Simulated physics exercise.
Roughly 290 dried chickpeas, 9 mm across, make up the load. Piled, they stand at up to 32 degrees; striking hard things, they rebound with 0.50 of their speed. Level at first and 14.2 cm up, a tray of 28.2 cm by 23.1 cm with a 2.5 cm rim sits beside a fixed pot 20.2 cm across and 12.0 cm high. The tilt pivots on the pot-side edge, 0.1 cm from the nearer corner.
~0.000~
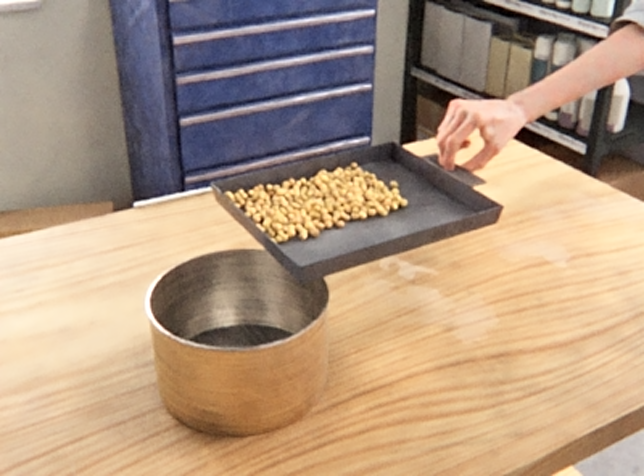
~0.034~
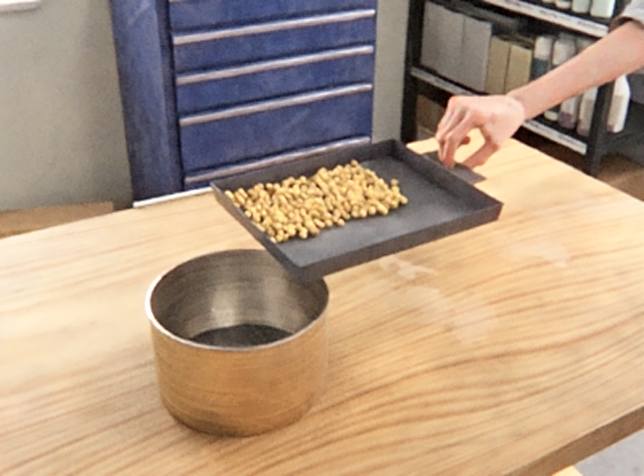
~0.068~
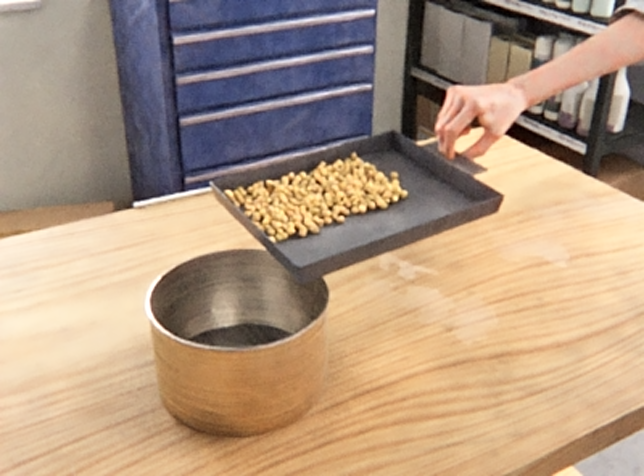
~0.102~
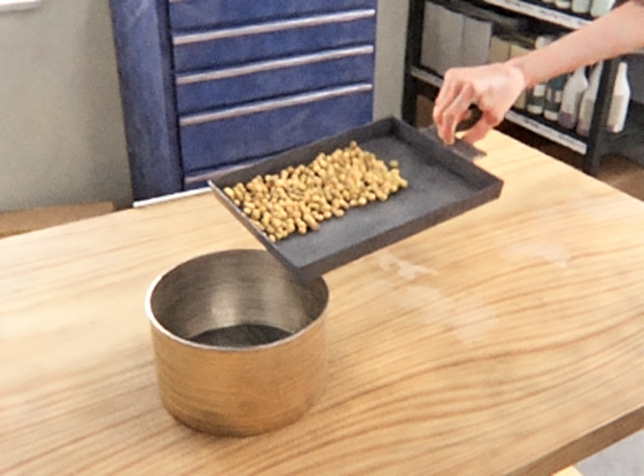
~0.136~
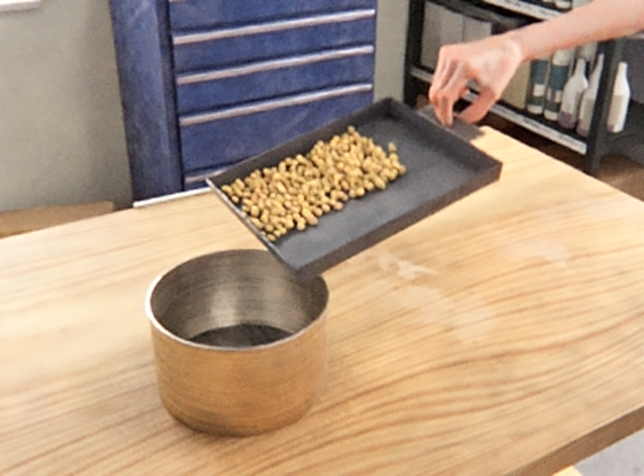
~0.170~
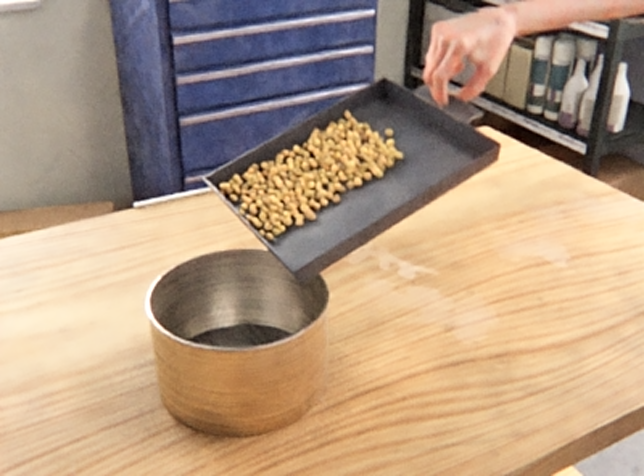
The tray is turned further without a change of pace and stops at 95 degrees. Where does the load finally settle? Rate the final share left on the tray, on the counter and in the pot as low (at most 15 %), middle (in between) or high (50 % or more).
Tray - low; counter - middle; pot - high.
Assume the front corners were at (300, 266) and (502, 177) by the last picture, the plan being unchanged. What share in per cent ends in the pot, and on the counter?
Final per cent - pot 90, counter 5.
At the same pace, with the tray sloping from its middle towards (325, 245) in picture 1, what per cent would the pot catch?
The share comes to about 85 in a hundred.
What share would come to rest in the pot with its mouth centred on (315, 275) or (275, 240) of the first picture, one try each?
Estimates: 20 in a hundred and 0 in a hundred.
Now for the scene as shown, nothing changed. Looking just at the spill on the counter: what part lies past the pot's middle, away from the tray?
Share: Close to 100 %.
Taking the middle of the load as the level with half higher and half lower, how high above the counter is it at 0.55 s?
Roughly 20 centimetres, give or take.
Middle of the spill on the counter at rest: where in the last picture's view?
Middle of the spill at rest: Roughly (117, 352).
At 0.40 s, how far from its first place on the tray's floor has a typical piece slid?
It has moved some 3 cm from its start.
Then, at 0.40 s, tilt 58 degrees; the tray holds 100 %, the pot 0 %.
After 0.55 s, tilt 84 degrees; the tray holds 100 %, the pot 0 %.
After 0.82 s, tilt 95 degrees; the tray holds 15 %, the pot 65 %.
At rest (1.6 s), tray 0 %, counter 25 %, pot 75 %.
